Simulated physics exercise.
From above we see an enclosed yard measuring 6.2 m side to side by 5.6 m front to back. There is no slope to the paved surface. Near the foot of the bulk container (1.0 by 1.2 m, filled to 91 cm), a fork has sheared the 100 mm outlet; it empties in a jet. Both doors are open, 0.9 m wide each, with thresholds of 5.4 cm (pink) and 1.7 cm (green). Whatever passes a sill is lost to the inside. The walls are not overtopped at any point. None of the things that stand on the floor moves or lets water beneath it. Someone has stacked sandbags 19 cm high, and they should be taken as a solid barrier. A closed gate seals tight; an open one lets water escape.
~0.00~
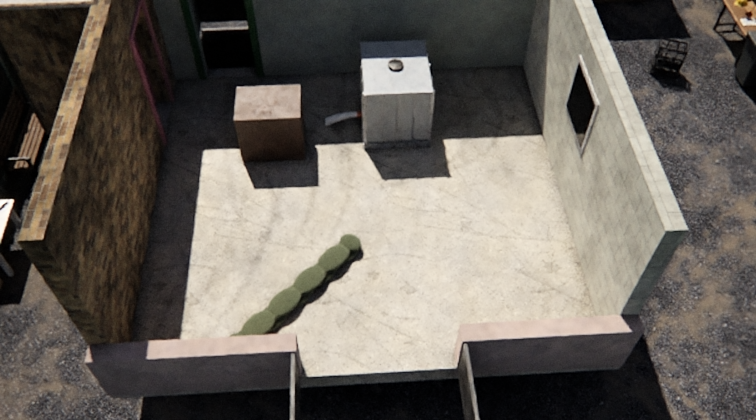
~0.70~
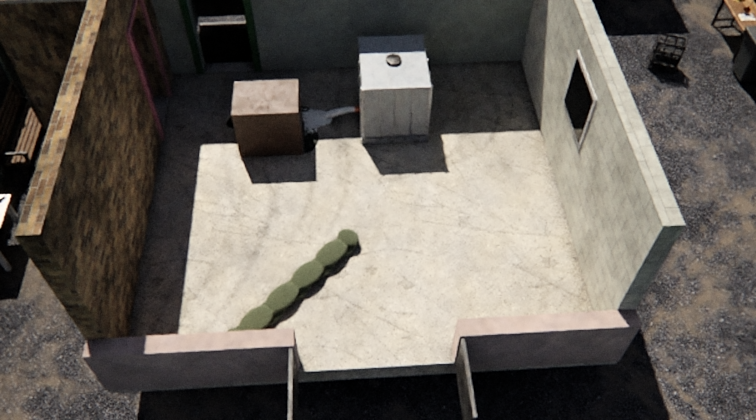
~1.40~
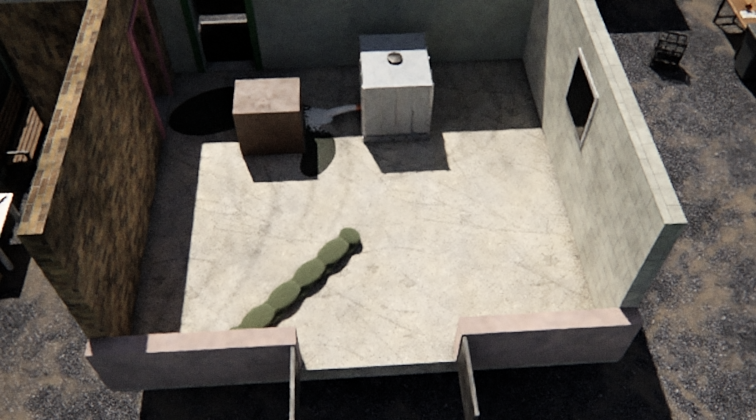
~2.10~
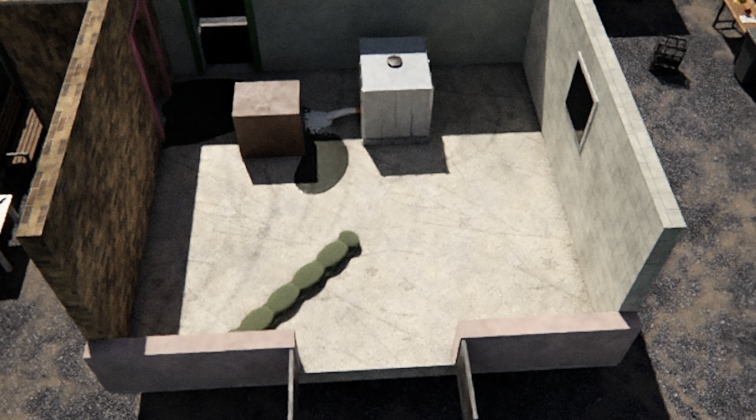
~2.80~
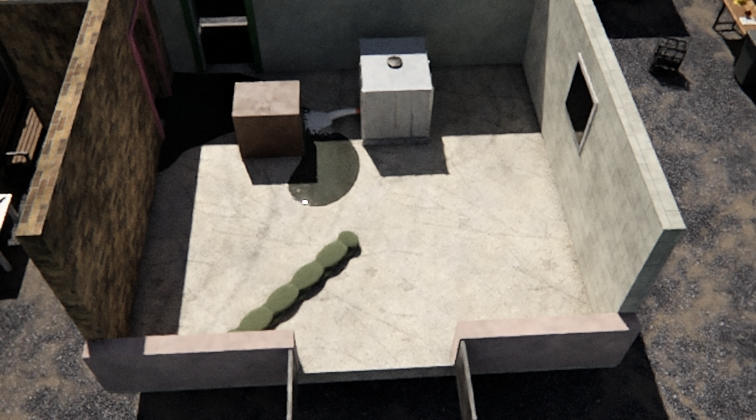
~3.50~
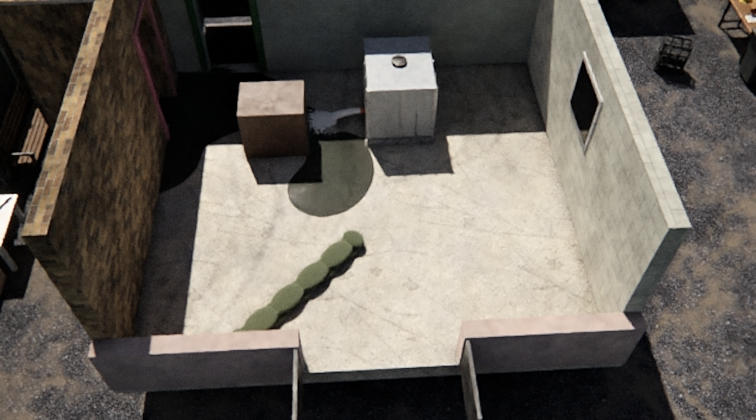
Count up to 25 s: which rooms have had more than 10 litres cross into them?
Up to then, the pink door does not let in more; the green door lets in more.
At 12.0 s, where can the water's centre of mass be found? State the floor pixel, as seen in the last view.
Near (266, 144) in the last picture.
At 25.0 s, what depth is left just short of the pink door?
About 4.0 centimetres.
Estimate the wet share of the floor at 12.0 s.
Something like 50 percent is wet.
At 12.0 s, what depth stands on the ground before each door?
Pink 5.0 cm, green 2.5 cm.
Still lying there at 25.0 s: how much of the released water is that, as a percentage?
94 %.
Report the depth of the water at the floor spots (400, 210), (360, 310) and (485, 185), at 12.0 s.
About 0.6, 0.0 and 0.0 cm.
After 5.0 s water covers 20 % of the floor and is deepest (7 cm) near (312, 128); pink door 5.8 cm at the sill, 1 L in, green door 2.6 cm at the sill, 1 L in.
After 8.0 s water covers 35 % of the floor and is deepest (7 cm) near (312, 128); pink door 5.7 cm at the sill, 3 L in, green door 2.6 cm at the sill, 4 L in.
After 12.0 s water covers 50 % of the floor and is deepest (8 cm) near (312, 128); pink door 5.1 cm at the sill, 4 L in, green door 2.5 cm at the sill, 7 L in.
After 16.0 s water covers 65 % of the floor and is deepest (8 cm) near (312, 128); pink door 4.6 cm at the sill, 4 L in, green door 2.6 cm at the sill, 11 L in.
After 25.0 s water covers 90 % of the floor and is deepest (7 cm) near (312, 128); pink door 3.8 cm at the sill, 4 L in, green door 2.8 cm at the sill, 23 L in.
